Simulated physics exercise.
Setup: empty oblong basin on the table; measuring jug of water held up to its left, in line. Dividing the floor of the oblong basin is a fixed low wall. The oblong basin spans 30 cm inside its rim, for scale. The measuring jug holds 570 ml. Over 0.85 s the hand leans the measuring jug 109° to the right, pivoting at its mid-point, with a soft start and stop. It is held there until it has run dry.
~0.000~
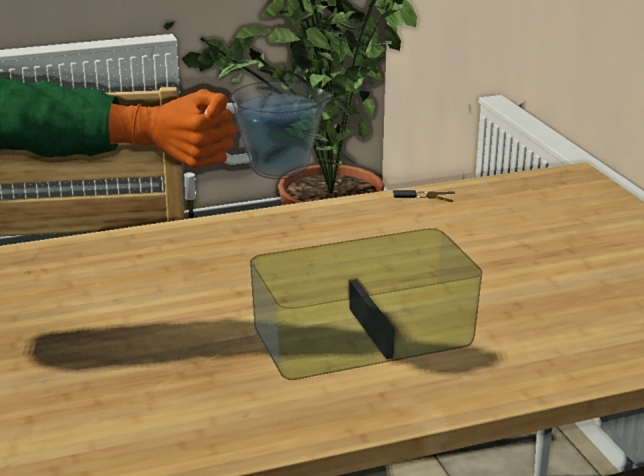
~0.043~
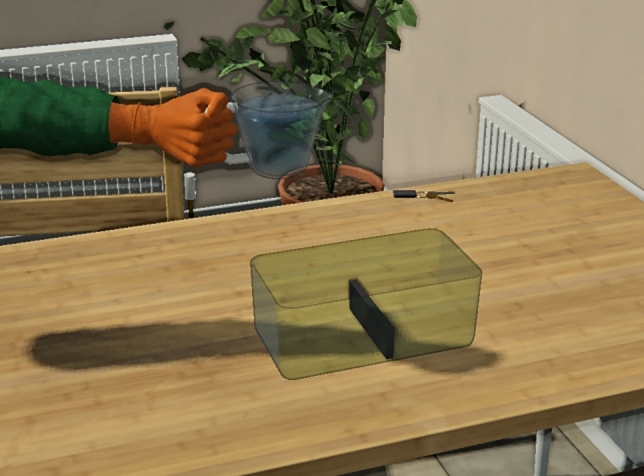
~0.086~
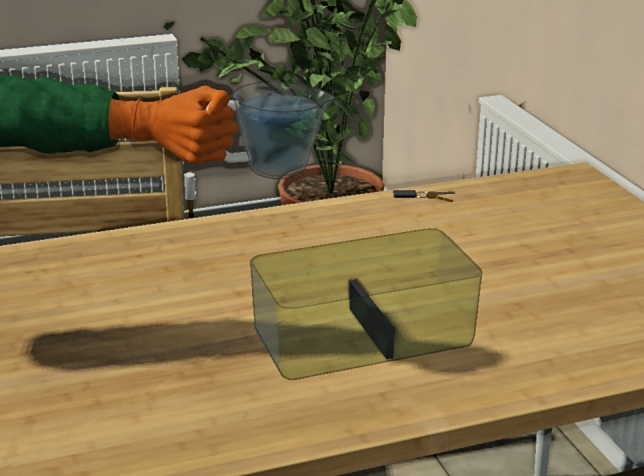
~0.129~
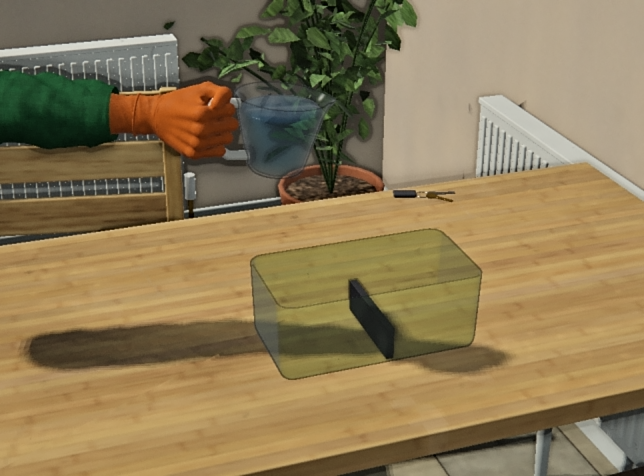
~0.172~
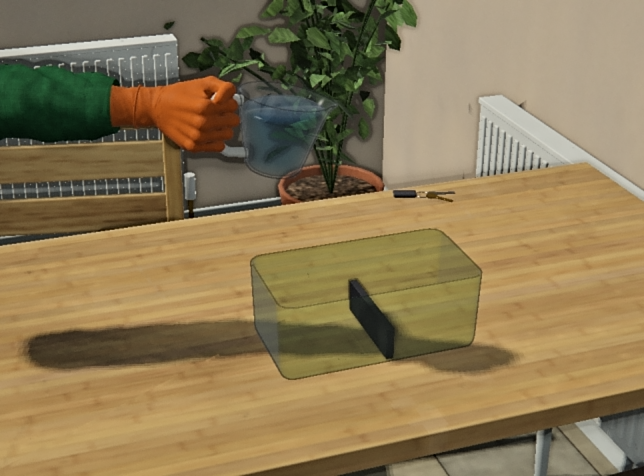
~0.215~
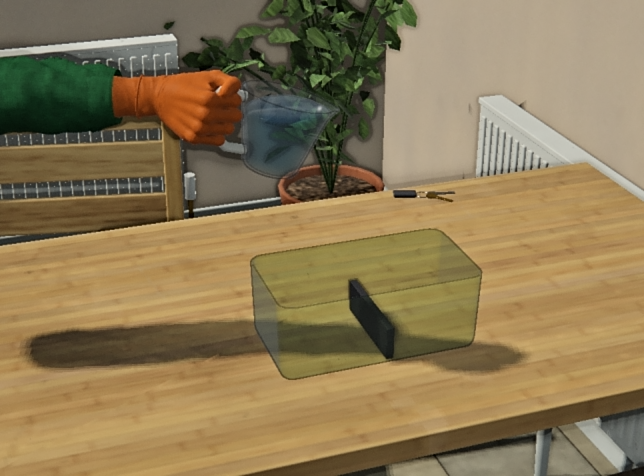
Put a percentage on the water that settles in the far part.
Roughly 58 per cent ends up there.
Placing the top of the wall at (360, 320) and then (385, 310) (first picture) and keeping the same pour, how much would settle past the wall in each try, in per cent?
I'd say 75 percent on the first go, 30 percent on the next.
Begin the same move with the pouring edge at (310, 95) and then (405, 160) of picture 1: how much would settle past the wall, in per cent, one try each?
20 per cent first, 85 per cent second.
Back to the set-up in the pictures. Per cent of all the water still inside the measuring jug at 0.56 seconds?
About 52 percent.
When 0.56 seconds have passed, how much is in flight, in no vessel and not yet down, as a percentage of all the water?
40 %.
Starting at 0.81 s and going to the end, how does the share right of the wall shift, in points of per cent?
Result: An increase, close to 3.
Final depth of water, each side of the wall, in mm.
10 mm left, 16 mm right.
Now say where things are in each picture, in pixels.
In the first picture, it leans 0°; its right rim is at (332, 92); the water meets the walls at (236, 111) and (318, 102); the oblong basin's rim runs from (264, 284) to (461, 251); the wall's top is at (371, 304).
In the second picture, it leans 1°; its right rim is at (332, 92); the water meets the walls at (237, 111) and (318, 102).
In the third picture, it leans 3°; its right rim is at (333, 94); the water meets the walls at (238, 110) and (319, 102).
In the fourth picture, it leans 6°; its right rim is at (335, 97); the water meets the walls at (240, 109) and (320, 104).
In the fifth picture, it leans 11°; its right rim is at (337, 102); the water meets the walls at (242, 109) and (323, 104).
In the sixth picture, it leans 16°; its right rim is at (339, 107); the water meets the walls at (245, 110) and (328, 105).
By 0.56 s the tilt is 80° and 53 per cent is still to pour, 0 is left of the wall and 8 right of it.
By 0.81 s the tilt is 108° and 4 per cent is still to pour, 20 is left of the wall and 55 right of it.
By 1.07 s the tilt is 109° and 0 per cent is still to pour, 40 is left of the wall and 57 right of it.
By 1.35 s the tilt is 109° and 0 per cent is still to pour, 40 is left of the wall and 58 right of it.
At rest 40 per cent lies left of the wall, 58 right of it and 2 outside.
